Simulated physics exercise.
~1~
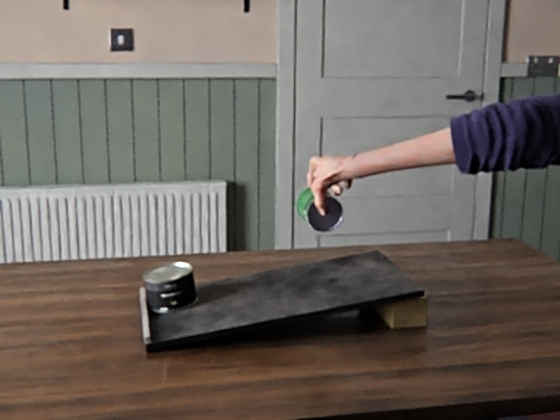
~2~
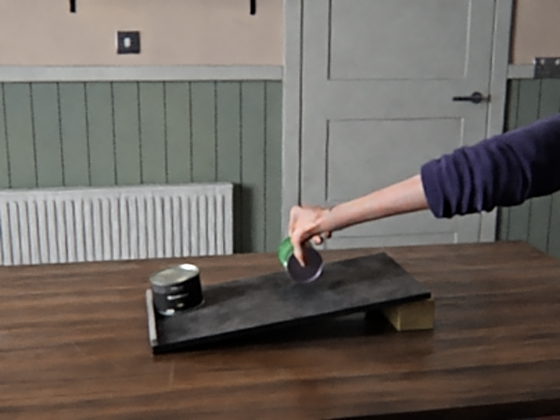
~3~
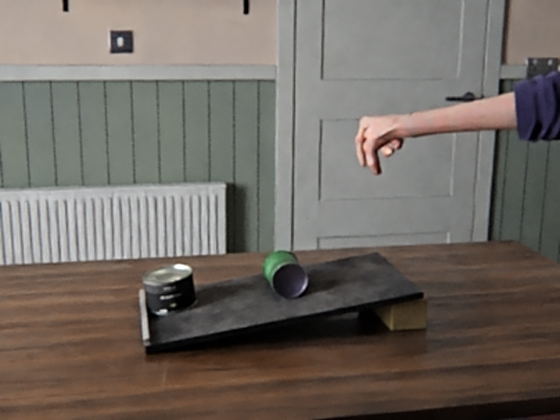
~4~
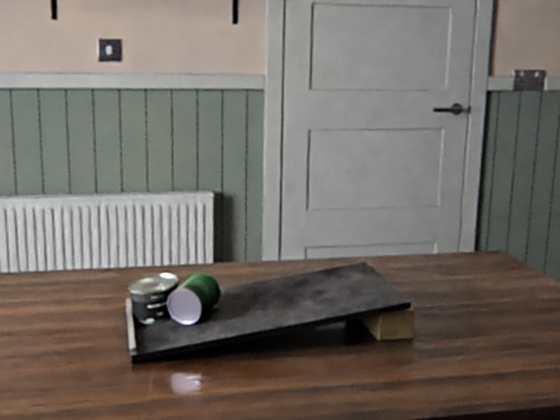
The video shows a hand lowering a green tin on its side onto a dark sloping board propped on a block, then letting go and drawing back. The tin rolls down the slope to the left and ends beside a black tub that stays in place.
